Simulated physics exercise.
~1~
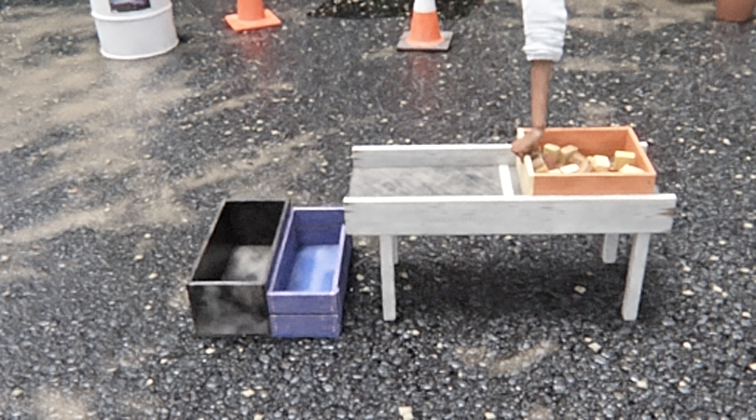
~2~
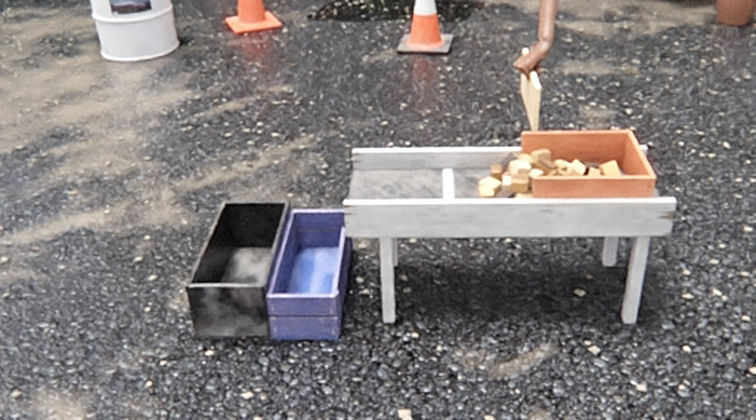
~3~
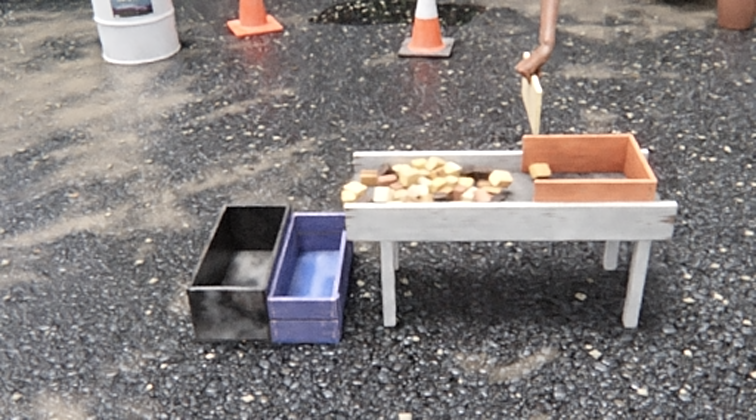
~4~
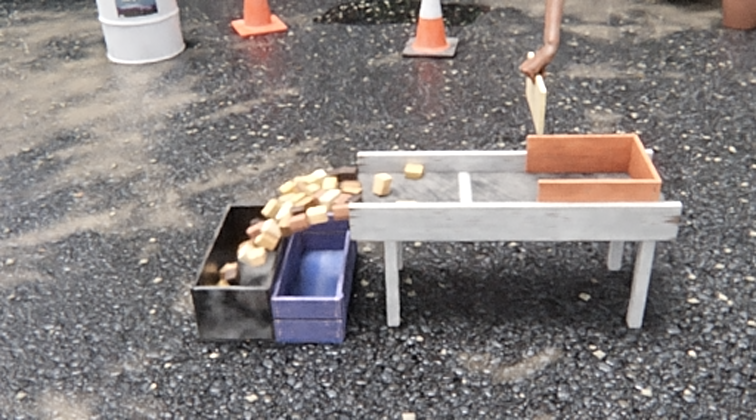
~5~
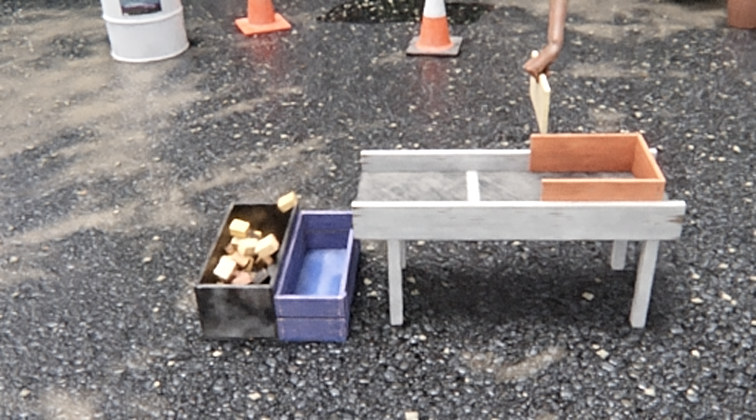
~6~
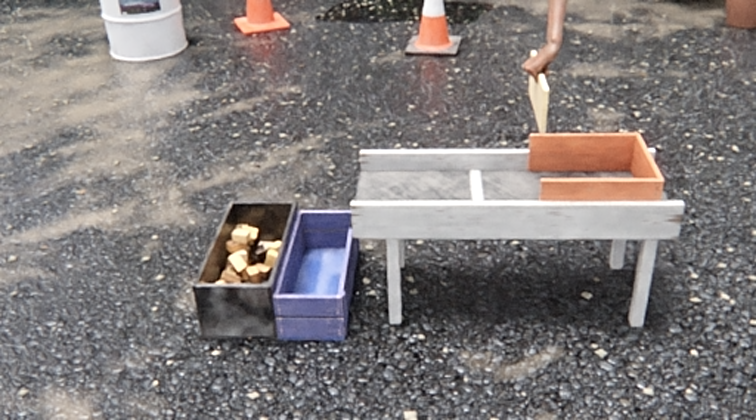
Wooden blocks riding a belt leftward from an orange pen after a hand lifts its gate, then flying past a blue box into a black tote.
